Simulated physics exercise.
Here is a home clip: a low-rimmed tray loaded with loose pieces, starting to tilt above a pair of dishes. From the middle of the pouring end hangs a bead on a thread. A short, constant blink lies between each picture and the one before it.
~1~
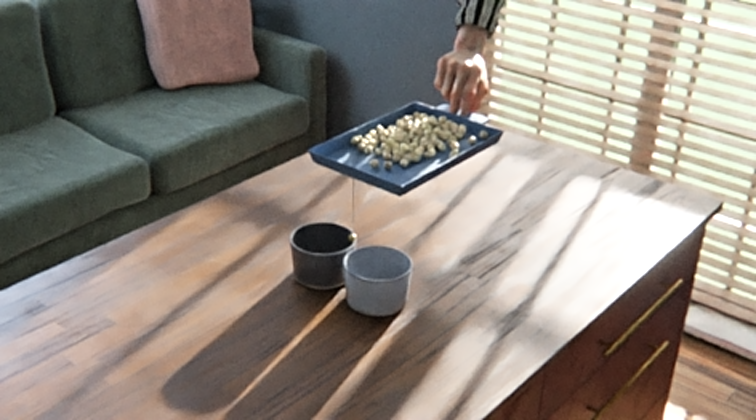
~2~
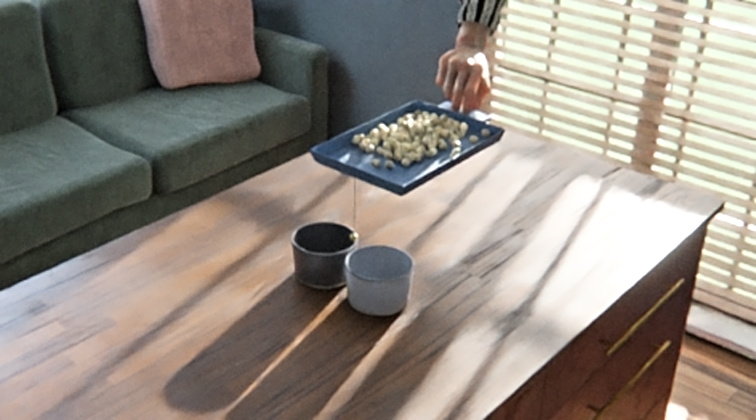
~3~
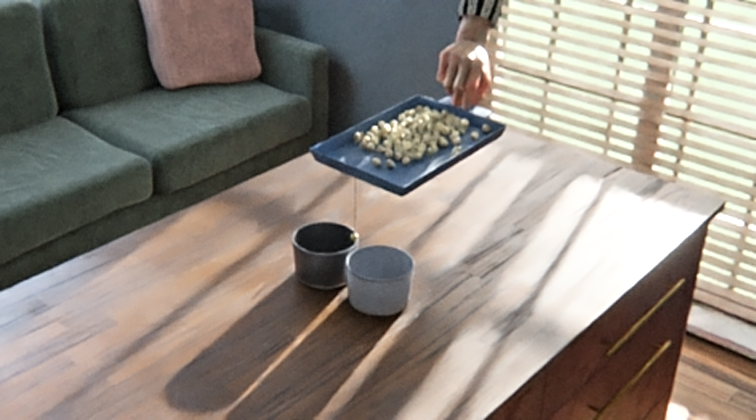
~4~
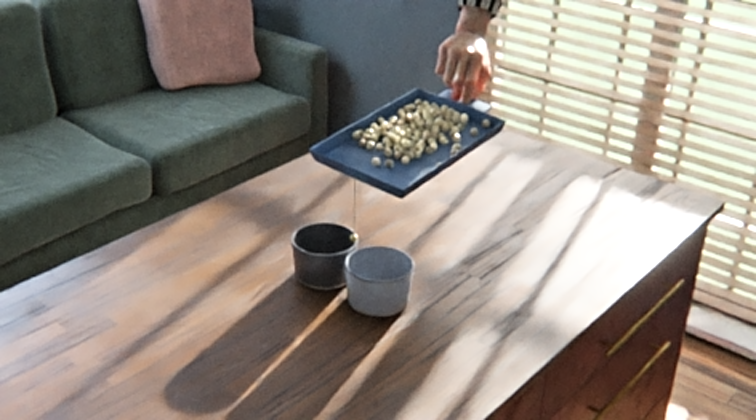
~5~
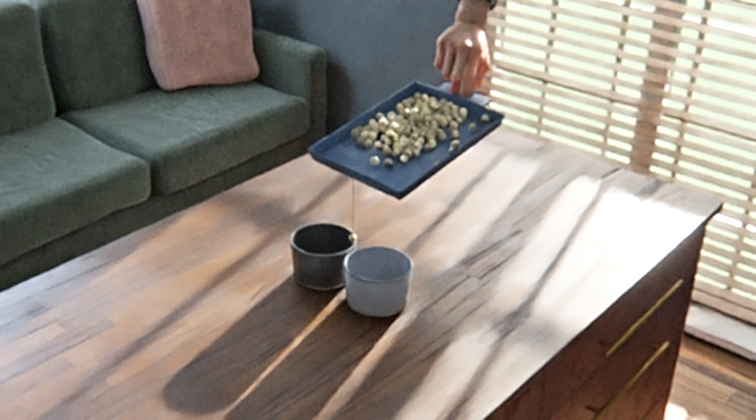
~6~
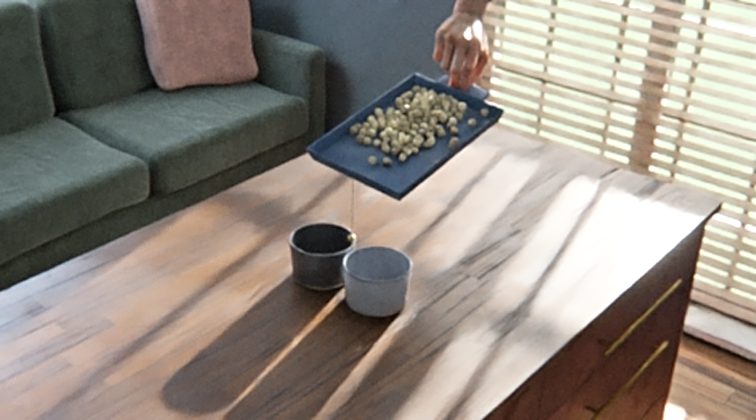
At first, a hand holds a dark blue tray of pale, nut-like pieces nearly level above a dark dish and a grey dish on a wooden table. Then the hand raises the far end slightly, giving the tray a slight tilt toward the dishes, while the pieces shift only a little and stay on it.
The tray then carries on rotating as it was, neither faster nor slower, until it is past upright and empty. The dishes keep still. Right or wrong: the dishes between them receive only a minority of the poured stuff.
Wrong, they get over half.
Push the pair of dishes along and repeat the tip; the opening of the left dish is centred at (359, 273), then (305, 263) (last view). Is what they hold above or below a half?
Placing 1: A majority of it. Placing 2: A minority of it.
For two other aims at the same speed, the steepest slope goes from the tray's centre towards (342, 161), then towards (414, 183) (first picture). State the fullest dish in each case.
For the first place it's the left-side dish, for the second the right-side dish.
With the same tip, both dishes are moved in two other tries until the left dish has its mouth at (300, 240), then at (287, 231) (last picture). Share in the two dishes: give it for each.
The first try gives 50 per cent, the second 20 per cent.
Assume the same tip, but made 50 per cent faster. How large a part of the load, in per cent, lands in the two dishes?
I'd put it at some 70 per cent.
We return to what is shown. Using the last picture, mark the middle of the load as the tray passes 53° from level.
The load is centred around (387, 163).
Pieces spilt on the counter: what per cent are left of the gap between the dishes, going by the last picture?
Estimate: About 30 per cent.
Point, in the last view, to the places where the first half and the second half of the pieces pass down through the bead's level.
The early half goes through (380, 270), the late half through (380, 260).
Soon after the last picture, tray tipped steeply; nearly all on the tray; a stray few in the right dish; a stray few in the air.
A little later, tray tipped right over; about half on the tray; about a quarter in the right dish; a small part outside both; about a quarter in the air.
Later still, tray tipped past a quarter turn; about two thirds in the right dish; about a third outside both.
At rest, tray tipped past a quarter turn; about two thirds in the right dish; none in the left dish; about a third outside both.
